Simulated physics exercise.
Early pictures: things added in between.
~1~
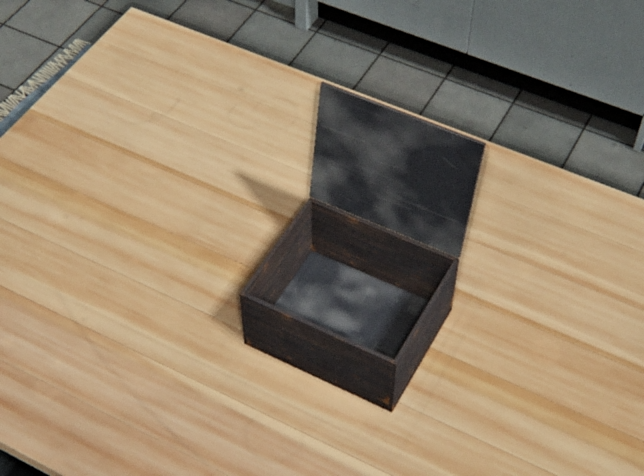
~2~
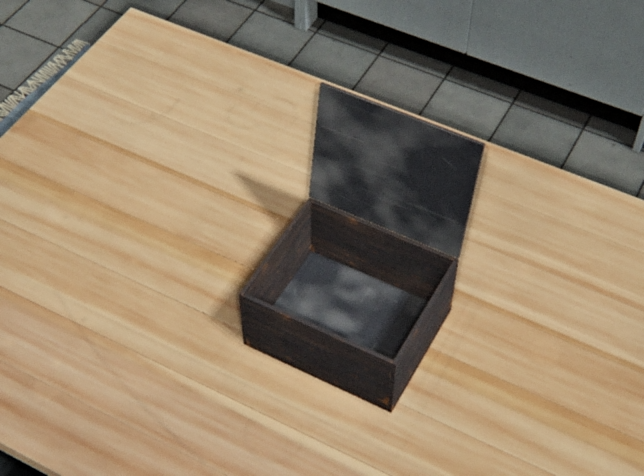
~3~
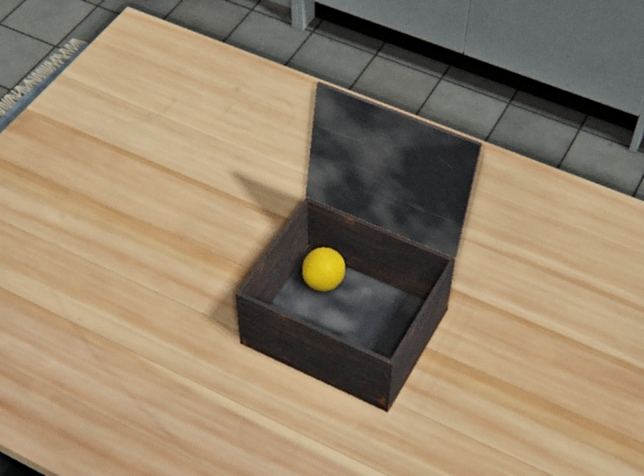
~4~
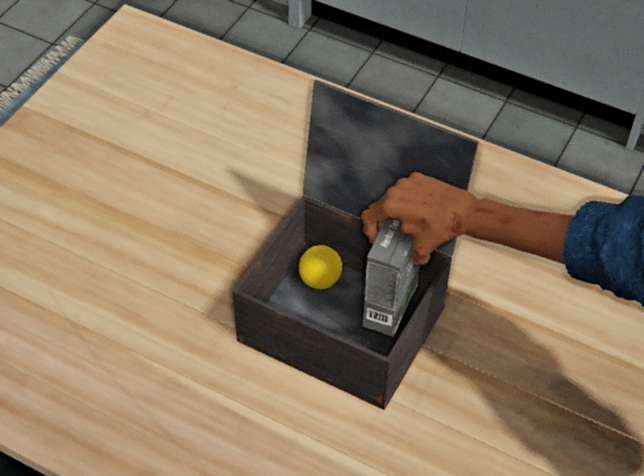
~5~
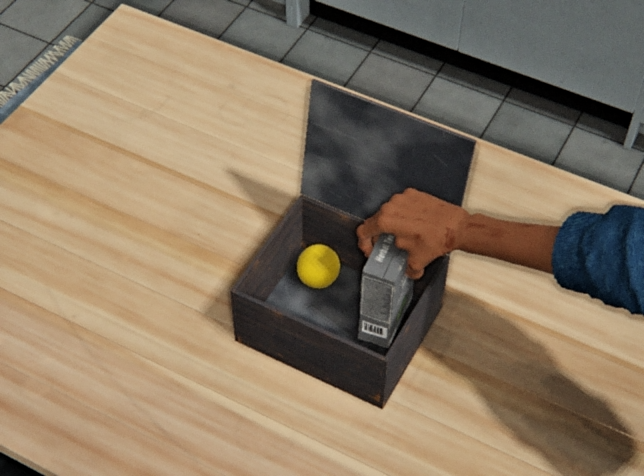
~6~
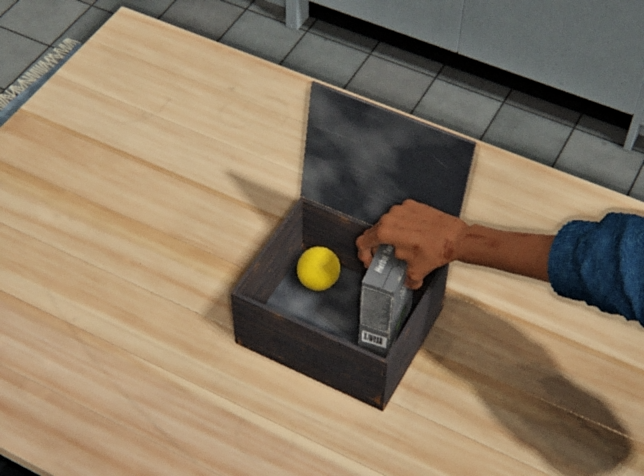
In this clip, an open dark box sits empty on a wooden table, then a round yellow object appears inside it, and a hand reaching from the right lowers a grey packet into the box beside it, still gripping the packet.
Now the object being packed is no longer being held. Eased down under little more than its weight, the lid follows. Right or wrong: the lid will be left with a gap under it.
Right.
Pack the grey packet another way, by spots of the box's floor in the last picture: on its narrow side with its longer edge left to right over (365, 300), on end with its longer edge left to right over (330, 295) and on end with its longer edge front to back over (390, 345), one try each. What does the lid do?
Going through the three tries, the lid settles all the way, then settles all the way, then hangs open.
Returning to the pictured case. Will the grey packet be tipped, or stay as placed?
At the finish it holds its orientation.
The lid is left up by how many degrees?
Roughly 35°.
Then, 1.40 s on from there, lid 72° above the rim.
Then, 2.20 s on from there, lid 41° above the rim; grey packet shifted a little near (379, 309).
In the end, lid 35° above the rim; both unmoved. At the end, from the last picture's camera, grey packet near (376, 315).
